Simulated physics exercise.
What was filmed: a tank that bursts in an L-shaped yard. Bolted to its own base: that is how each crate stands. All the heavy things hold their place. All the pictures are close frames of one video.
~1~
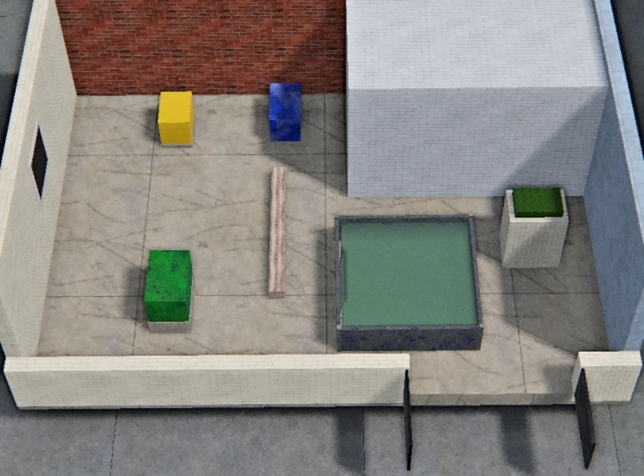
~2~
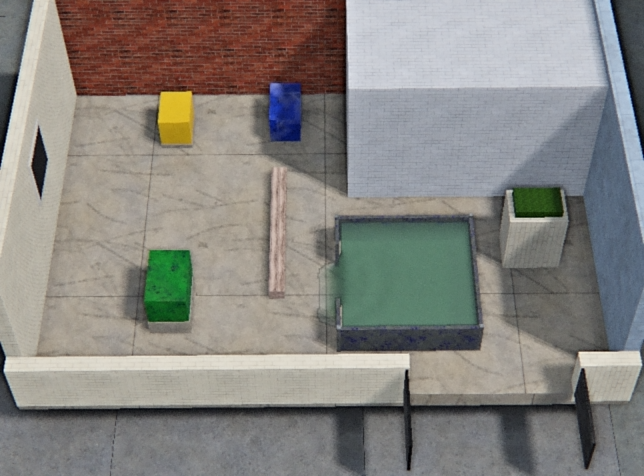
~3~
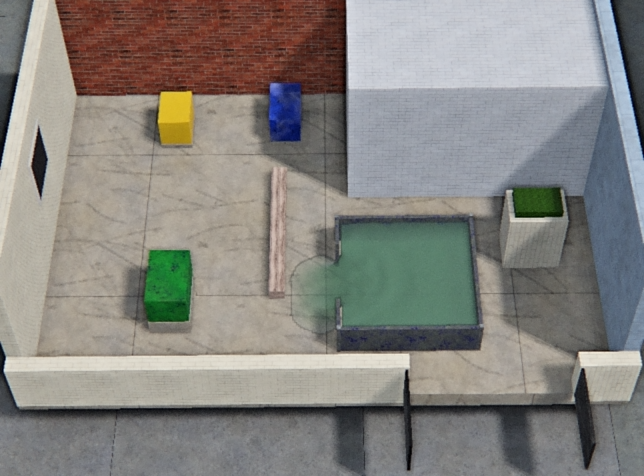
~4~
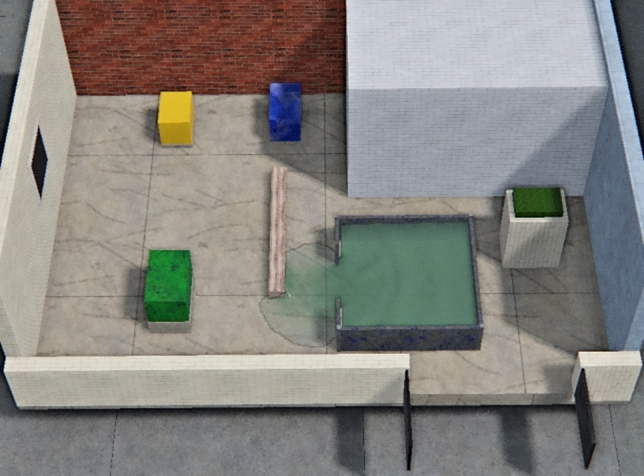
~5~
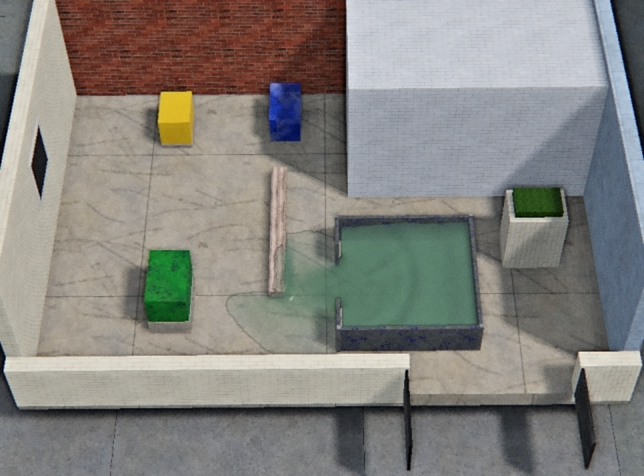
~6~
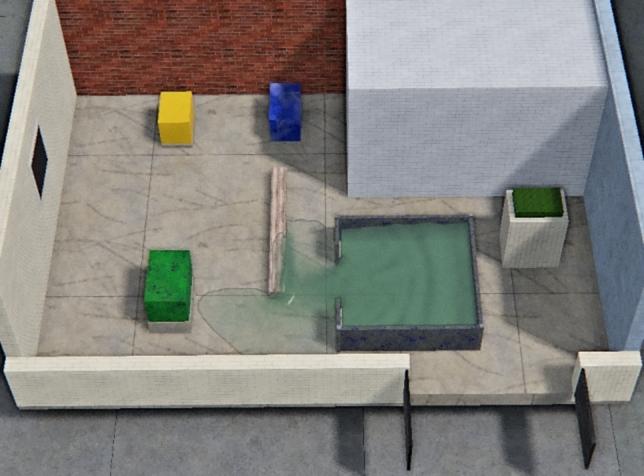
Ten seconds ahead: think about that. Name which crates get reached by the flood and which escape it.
The green crate will avoid the water, the yellow crate will meet the water, the blue crate will meet the water.
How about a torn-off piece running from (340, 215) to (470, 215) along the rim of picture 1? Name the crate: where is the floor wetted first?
That is the blue one.
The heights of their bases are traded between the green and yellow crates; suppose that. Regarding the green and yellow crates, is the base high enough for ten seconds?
Green: Is reached; yellow: Stays clear.
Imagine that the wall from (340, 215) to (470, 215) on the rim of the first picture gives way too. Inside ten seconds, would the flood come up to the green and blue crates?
My take: The green one stays clear, while the blue one gets flooded.
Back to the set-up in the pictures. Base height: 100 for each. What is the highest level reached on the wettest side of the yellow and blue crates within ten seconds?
About 120 % and 250 %.
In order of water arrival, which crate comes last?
My guess: The yellow one.
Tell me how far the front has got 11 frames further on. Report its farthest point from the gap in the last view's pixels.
The farthest wet spot is near (33, 383).
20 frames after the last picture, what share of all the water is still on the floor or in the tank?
My reading is around 100 percent.
A moment on, water covers 20 % of the floor; the green crate water round its plinth, the yellow crate not reached, the blue crate not reached.
Next, water covers 35 % of the floor; the green crate water round its plinth, the yellow crate not reached, the blue crate water round its plinth.
Then, water covers 50 % of the floor; the green crate water round its plinth, the yellow crate water round its plinth, the blue crate water round its plinth.
Later, water covers 80 % of the floor; the green crate water round its plinth, the yellow crate water round its plinth, the blue crate water round its plinth.
In the end, water covers 90 % of the floor; the green crate stayed above the water, the yellow crate was topped, the blue crate was topped.
